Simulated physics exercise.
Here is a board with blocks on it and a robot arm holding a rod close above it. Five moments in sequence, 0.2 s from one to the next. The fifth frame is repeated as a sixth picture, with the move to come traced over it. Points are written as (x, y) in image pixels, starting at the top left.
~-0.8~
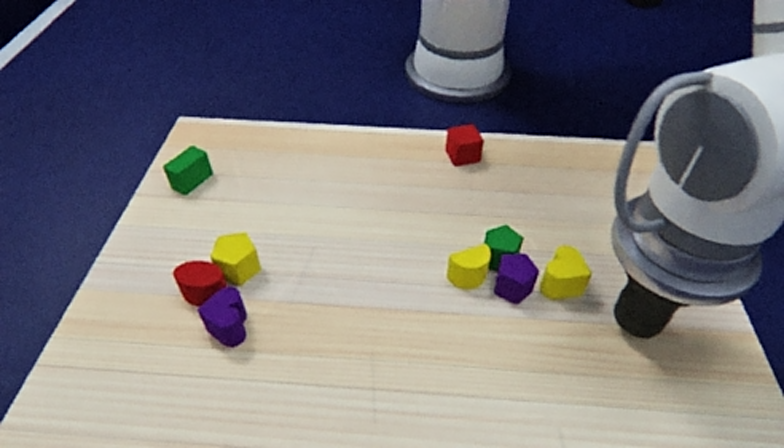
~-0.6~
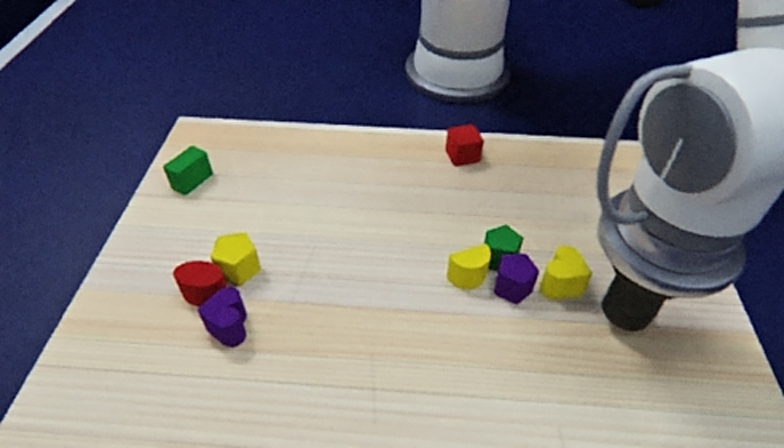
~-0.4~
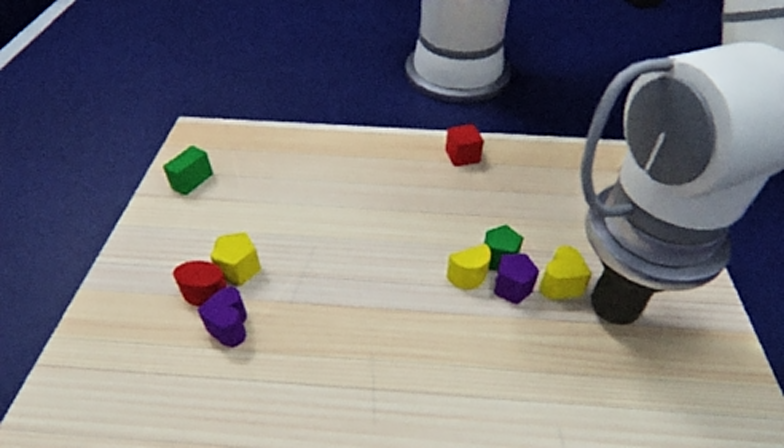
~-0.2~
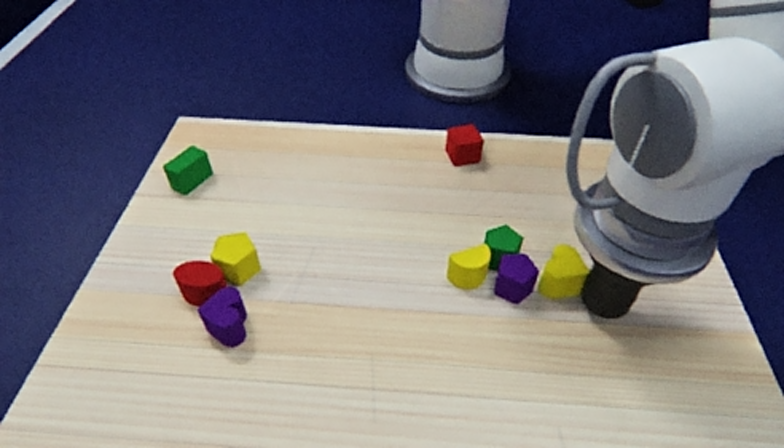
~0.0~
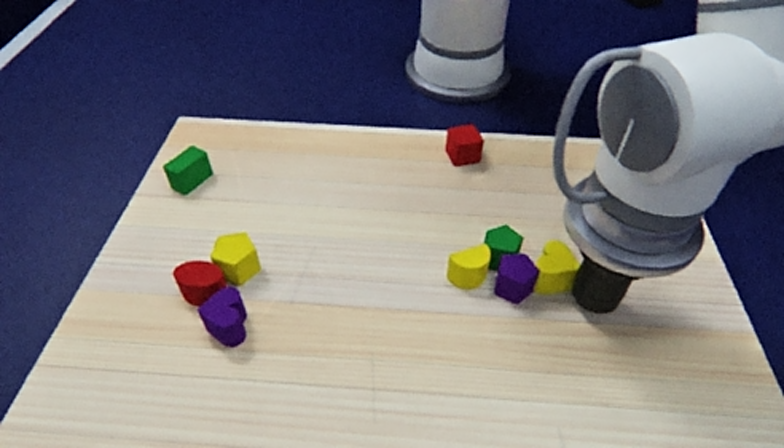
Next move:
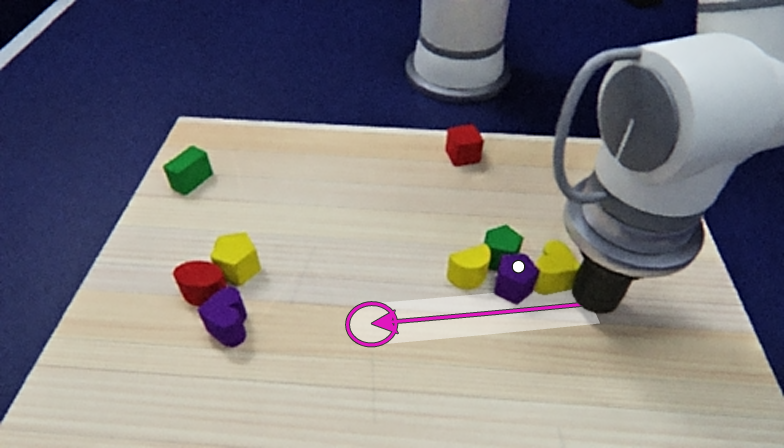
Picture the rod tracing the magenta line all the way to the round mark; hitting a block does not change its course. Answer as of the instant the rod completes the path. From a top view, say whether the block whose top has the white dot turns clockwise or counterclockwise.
It spins clockwise.
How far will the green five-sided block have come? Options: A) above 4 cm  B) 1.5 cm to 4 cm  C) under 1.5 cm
C: Under 1.5 cm.
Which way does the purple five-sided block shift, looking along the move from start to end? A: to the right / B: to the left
It's A.
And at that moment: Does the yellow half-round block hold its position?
It seems not.
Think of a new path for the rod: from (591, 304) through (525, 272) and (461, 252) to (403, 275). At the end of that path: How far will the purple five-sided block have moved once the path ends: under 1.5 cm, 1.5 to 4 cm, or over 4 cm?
From 1.5 to 4 cm.
Path on the board, straight from (591, 304) to (372, 324); the dot is on the purple five-sided block.
What follows on the original path. One third of the way, rod at (522, 302); yellow half-round block at (465, 253), turned 15° anticlockwise; green five-sided block at (502, 235); purple five-sided block at (499, 260), turned 20° clockwise; yellow heart at (551, 252).
Two thirds of the way, rod at (446, 309); yellow half-round block at (459, 249), turned 25° anticlockwise; green five-sided block at (502, 234); purple five-sided block at (493, 258), turned 30° clockwise; yellow heart at (551, 252).
At the end, rod at (371, 315); yellow half-round block at (459, 249), turned 25° anticlockwise; green five-sided block at (502, 234); purple five-sided block at (493, 258), turned 30° clockwise; yellow heart at (551, 252).
